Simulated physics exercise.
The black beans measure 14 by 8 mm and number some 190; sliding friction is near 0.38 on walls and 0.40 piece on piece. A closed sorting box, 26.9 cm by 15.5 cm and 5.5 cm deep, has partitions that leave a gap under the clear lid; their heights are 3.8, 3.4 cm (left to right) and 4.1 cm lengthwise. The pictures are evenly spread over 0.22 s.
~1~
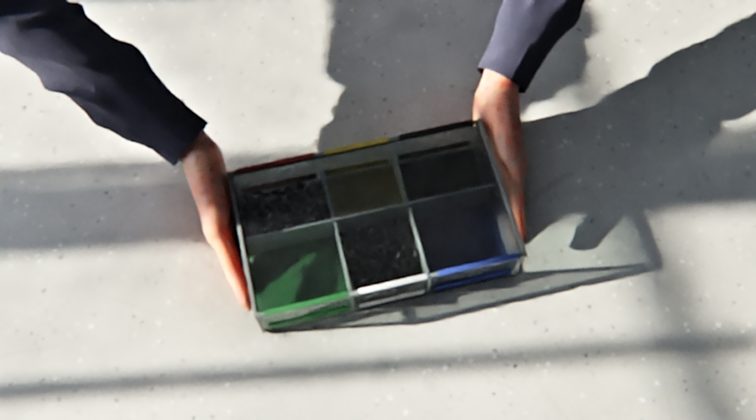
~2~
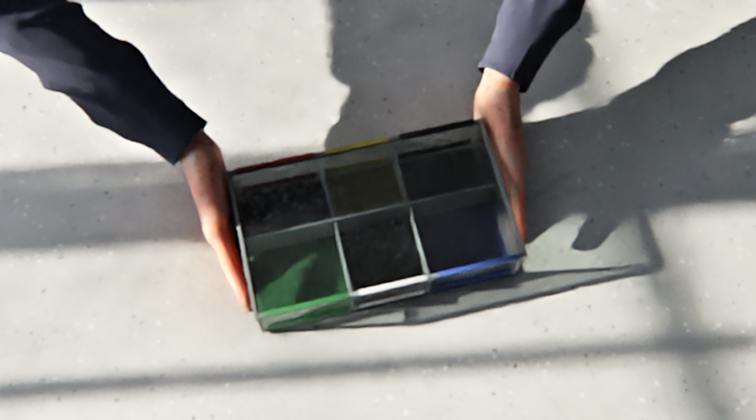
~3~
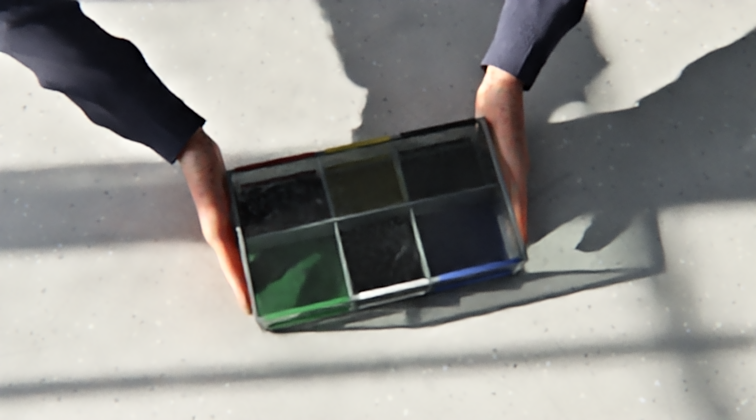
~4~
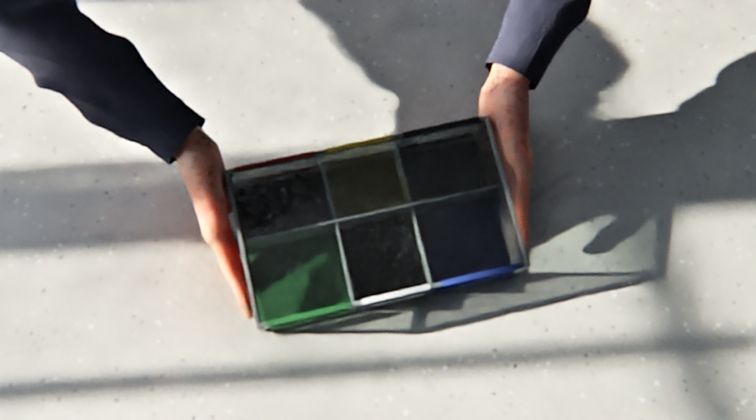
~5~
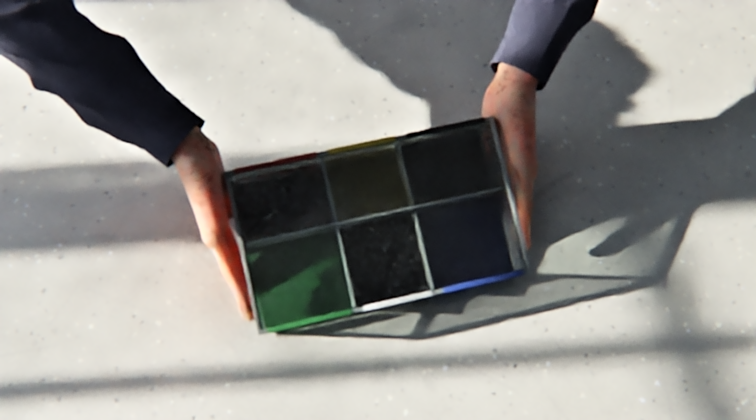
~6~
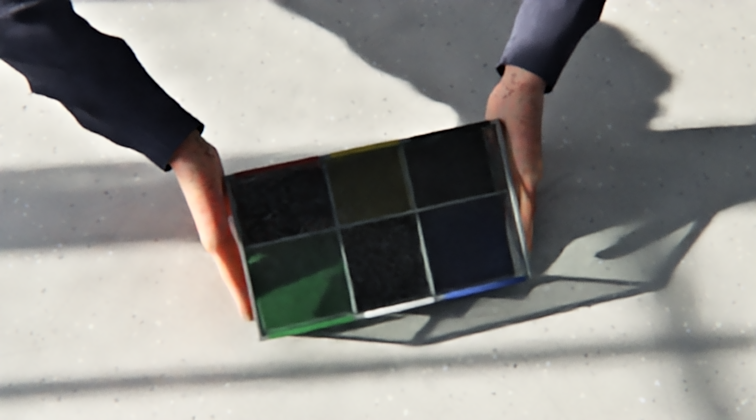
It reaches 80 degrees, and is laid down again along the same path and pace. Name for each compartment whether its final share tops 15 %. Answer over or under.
Red over, blue under, green under, yellow under, white over, black under.
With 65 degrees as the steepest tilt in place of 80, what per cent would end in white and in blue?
Then: White 60, blue 0.
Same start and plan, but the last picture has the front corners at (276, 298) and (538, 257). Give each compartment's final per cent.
Red 25, blue 25, green 0, yellow 5, white 40, black 5.
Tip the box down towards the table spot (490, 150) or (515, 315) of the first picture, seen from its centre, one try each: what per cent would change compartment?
Some 40 and 35 per cent.
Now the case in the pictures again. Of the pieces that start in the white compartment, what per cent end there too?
Roughly 100 per cent.
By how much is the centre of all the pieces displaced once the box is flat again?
About 2.5 cm.
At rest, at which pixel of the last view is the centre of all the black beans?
At about (358, 275).
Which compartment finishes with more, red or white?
It is the white one.
Then, 0.52 s after the last picture, tilt 78 degrees; red 40 %, white 60 %.
Then, 0.87 s after the last picture, tilt 32 degrees; red 30 %, green 10 %, white 55 %.
Then, 1.31 s after the last picture, tilt 0 degrees; red 30 %, green 10 %, white 55 %.
In the end, red 30 %, blue 0 %, green 10 %, yellow 0 %, white 55 %, black 0 %.
